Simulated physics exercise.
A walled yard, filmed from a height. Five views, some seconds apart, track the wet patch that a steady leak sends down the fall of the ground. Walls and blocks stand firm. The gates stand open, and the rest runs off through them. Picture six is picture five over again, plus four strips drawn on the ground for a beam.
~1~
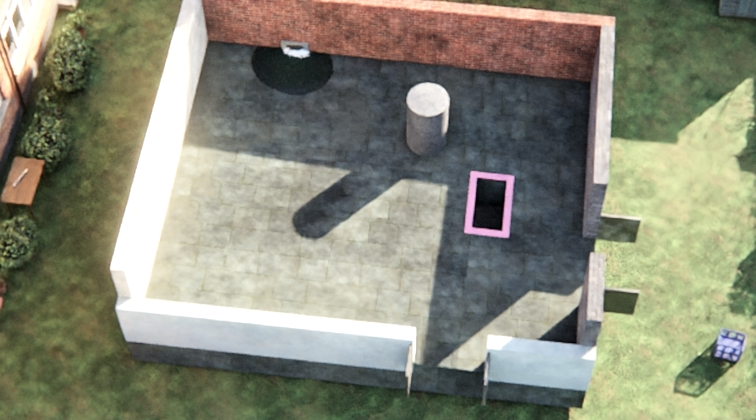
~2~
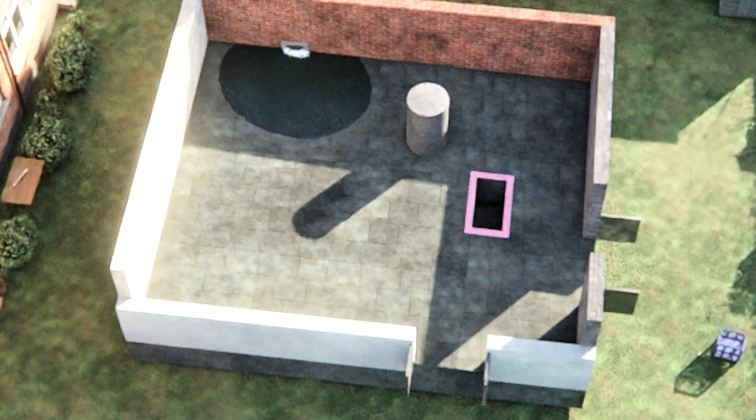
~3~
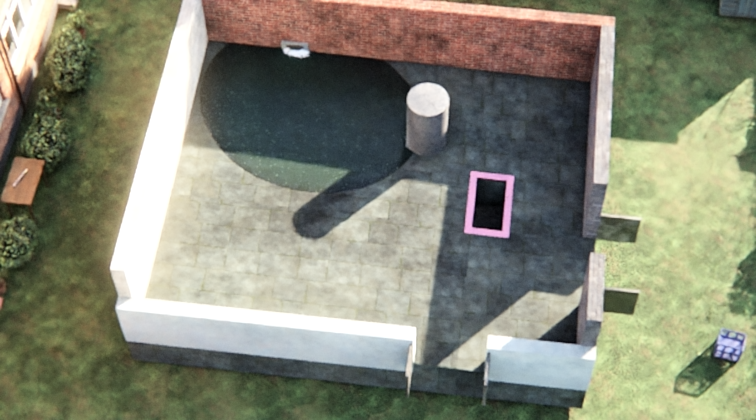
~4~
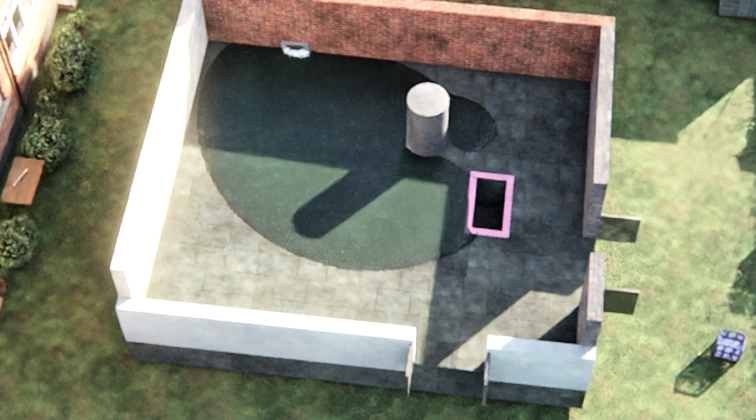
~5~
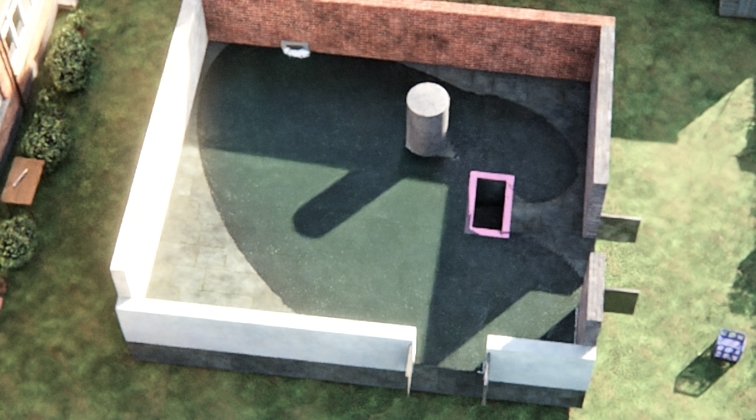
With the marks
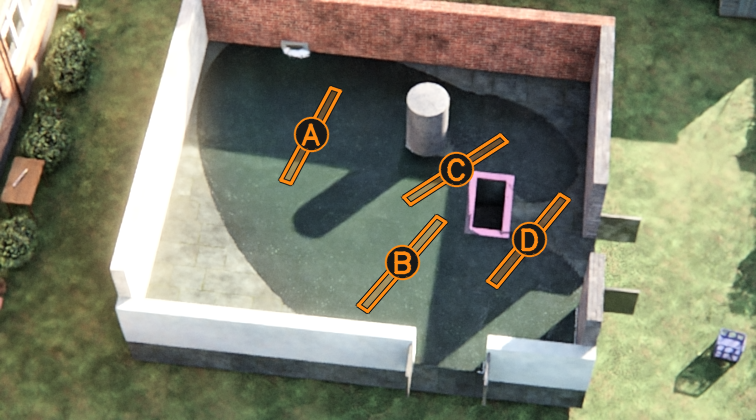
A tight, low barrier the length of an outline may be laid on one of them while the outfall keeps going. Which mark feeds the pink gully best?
The answer is position B.
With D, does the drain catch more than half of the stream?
No.
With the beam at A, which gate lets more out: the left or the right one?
The right gate.
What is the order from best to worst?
B, D, A, C.
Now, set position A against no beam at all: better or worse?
Worse.
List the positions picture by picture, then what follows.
Outfall at (295, 46); pink gully at (490, 204); open gate at (581, 271); open gate at (450, 356); front seen at (296, 89), 3 % of the ground wet; pink gully still dry, in the first picture.
Front seen at (347, 123), 11 % of the ground wet; pink gully still dry, in the second picture.
Front seen at (353, 186), 24 % of the ground wet; pink gully still dry, in the third picture.
Front seen at (442, 253), 42 % of the ground wet; pink gully taking water, in the fourth picture.
Front seen at (553, 332), 69 % of the ground wet; pink gully taking water, in the fifth picture.
On the marked copy, A from (285, 181) to (335, 89); B from (363, 308) to (441, 219); C from (407, 200) to (503, 138); D from (492, 284) to (564, 197).
With A, about 5 % of the stream goes into the pink gully, about 95 % out by the gates.
With B, about 41 % of the stream goes into the pink gully, about 59 % out by the gates.
With C, next to none of the stream goes into the pink gully, about 100 % out by the gates.
With D, about 25 % of the stream goes into the pink gully, about 75 % out by the gates.
